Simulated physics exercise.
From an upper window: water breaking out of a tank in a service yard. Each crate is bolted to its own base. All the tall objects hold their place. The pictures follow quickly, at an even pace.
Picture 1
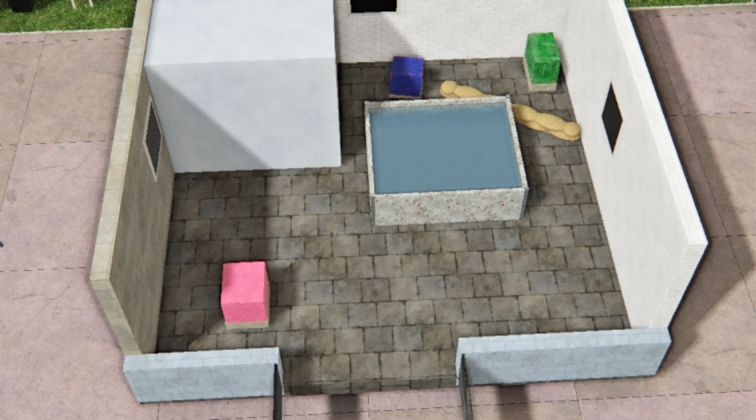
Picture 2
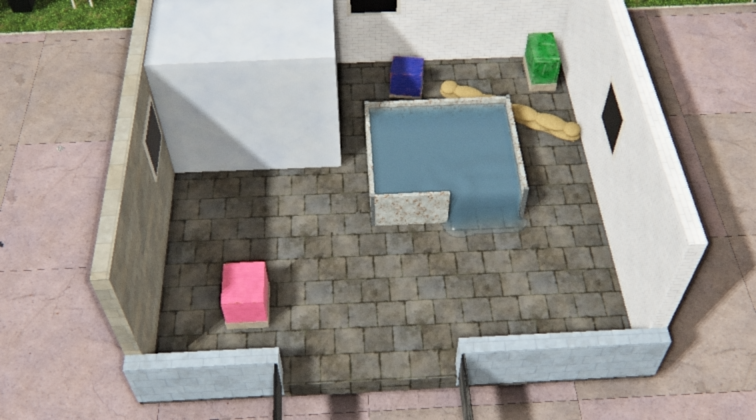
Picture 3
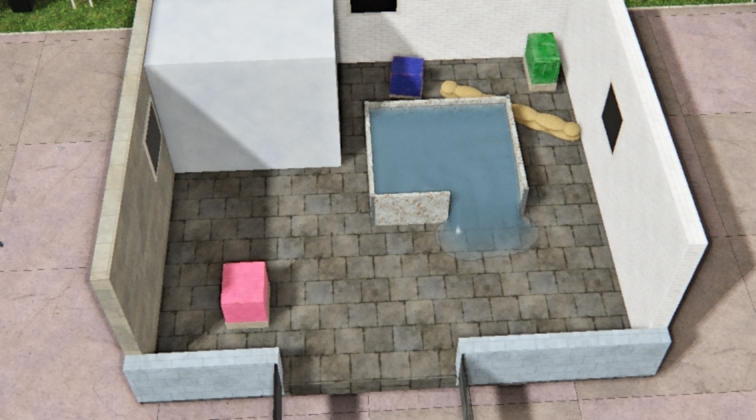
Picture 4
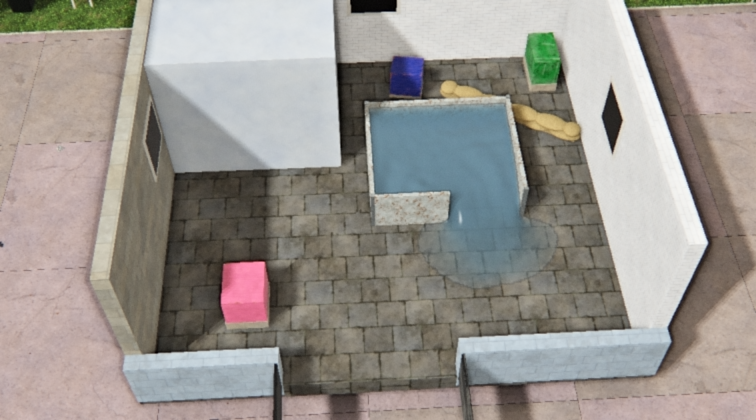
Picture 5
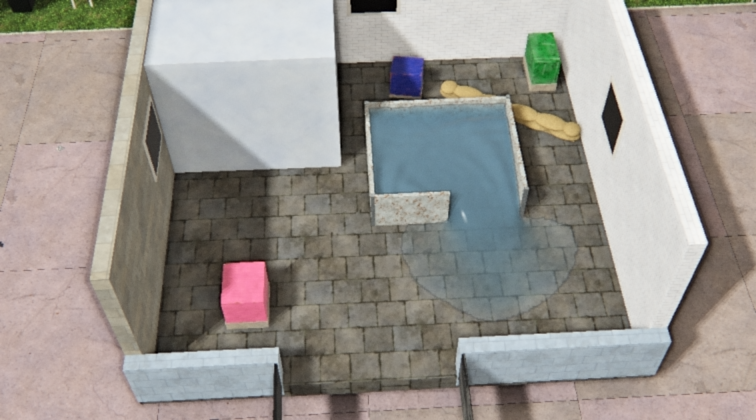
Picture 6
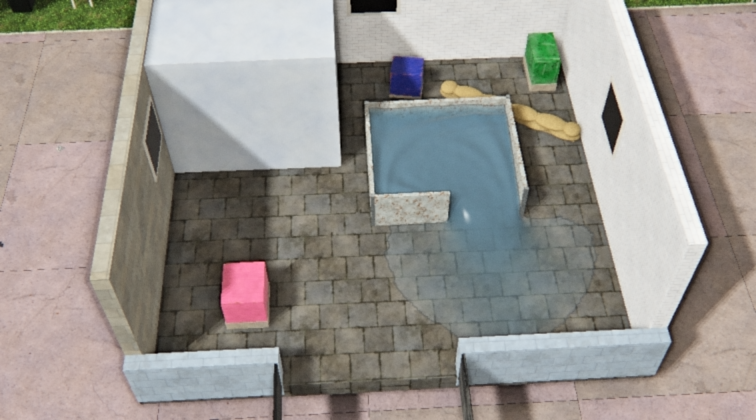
In a walled, paved yard seen from above, water sat still in a stone tank, then poured out through a gap in the front wall and spread across the paving in a widening, thinning sheet.
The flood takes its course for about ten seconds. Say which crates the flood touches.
In the end: The blue crate stays dry; the green crate stays dry; the pink crate stays dry.
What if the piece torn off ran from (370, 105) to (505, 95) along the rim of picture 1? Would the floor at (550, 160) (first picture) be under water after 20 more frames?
Verdict: Awash.
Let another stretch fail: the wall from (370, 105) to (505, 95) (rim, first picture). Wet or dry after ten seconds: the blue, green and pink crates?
In short: Blue crate is wetted; green crate takes water; pink crate is safe.
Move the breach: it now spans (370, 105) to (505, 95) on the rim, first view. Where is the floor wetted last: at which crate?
Last comes the pink crate.
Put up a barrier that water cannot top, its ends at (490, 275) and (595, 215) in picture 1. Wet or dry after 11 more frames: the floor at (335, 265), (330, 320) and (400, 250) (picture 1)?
In turn: Covered, under water, flooded.
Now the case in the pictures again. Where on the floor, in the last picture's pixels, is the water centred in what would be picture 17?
Close to (477, 227).
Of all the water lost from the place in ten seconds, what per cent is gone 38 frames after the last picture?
About 70 per cent.
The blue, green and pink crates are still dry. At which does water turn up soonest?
That is the one in pink.
A moment on, water covers 25 % of the floor; the blue crate not reached, the green crate not reached, the pink crate not reached.
Next, water covers 25 % of the floor; the blue crate not reached, the green crate not reached, the pink crate not reached.
Then, water covers 35 % of the floor; the blue crate not reached, the green crate not reached, the pink crate water round its plinth.
Later, water covers 65 % of the floor; the blue crate water round its plinth, the green crate not reached, the pink crate water round its plinth.
In the end, water covers 85 % of the floor; the blue crate stayed above the water, the green crate stayed above the water, the pink crate stayed above the water.
